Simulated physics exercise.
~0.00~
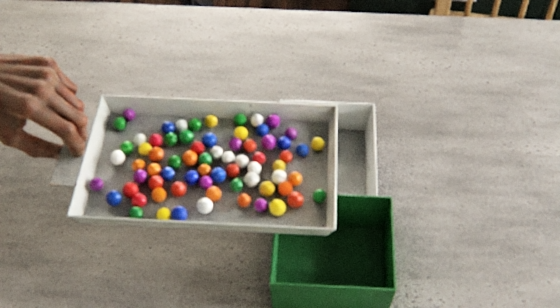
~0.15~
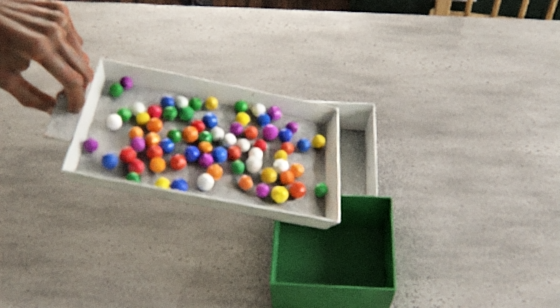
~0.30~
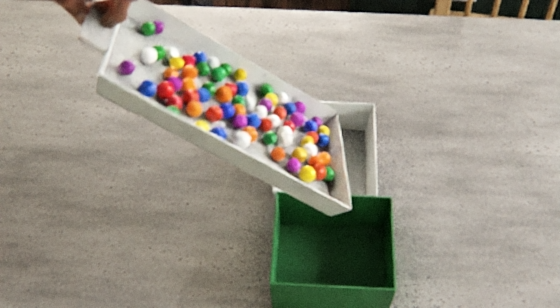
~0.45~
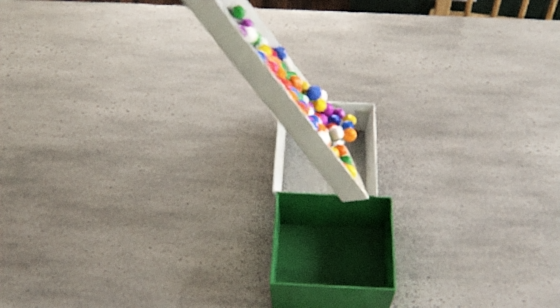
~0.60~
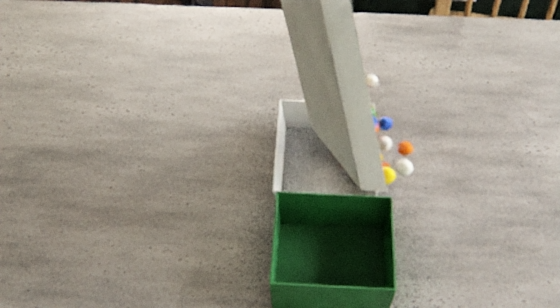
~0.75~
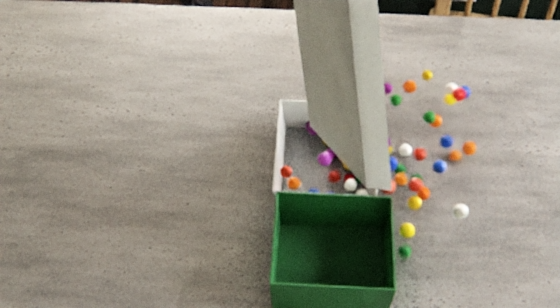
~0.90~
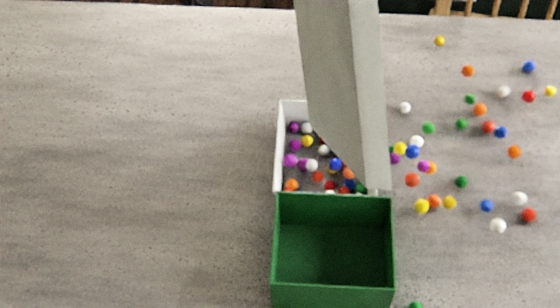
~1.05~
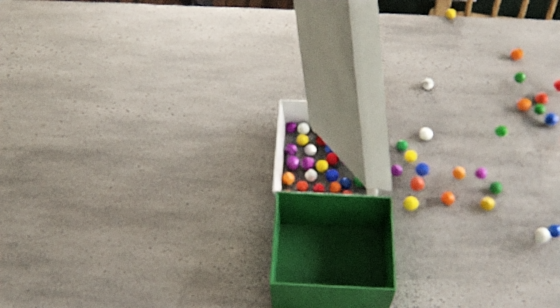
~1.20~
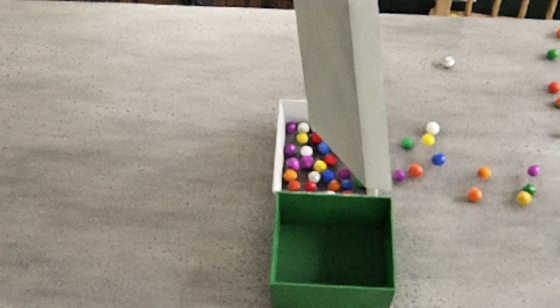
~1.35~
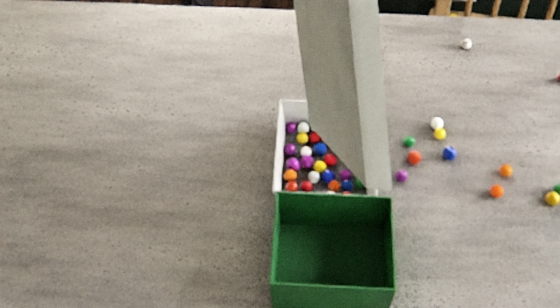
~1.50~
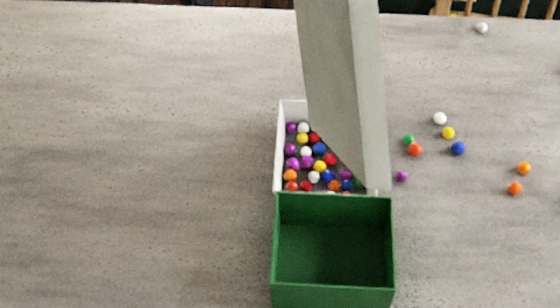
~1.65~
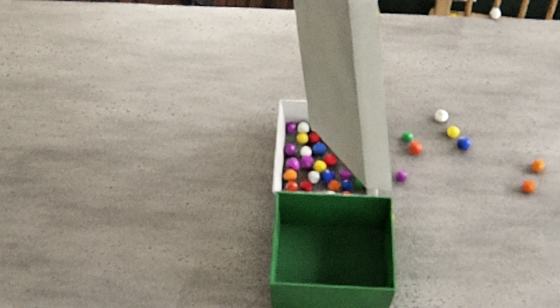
At the start, a hand at the left holds a shallow white tray full of small colourful balls above a grey speckled table, where an open green box and a white box stand. The hand lifts the left end, and the tray tips steeper while the balls slide toward its lower right corner. As the tray nears upright, the balls spill over the edge, some dropping into the white box and others bouncing across the table to the right. The tray stays upright while strays roll away. Finally, many balls rest in the white box, several remain scattered on the table, and the green box is empty.
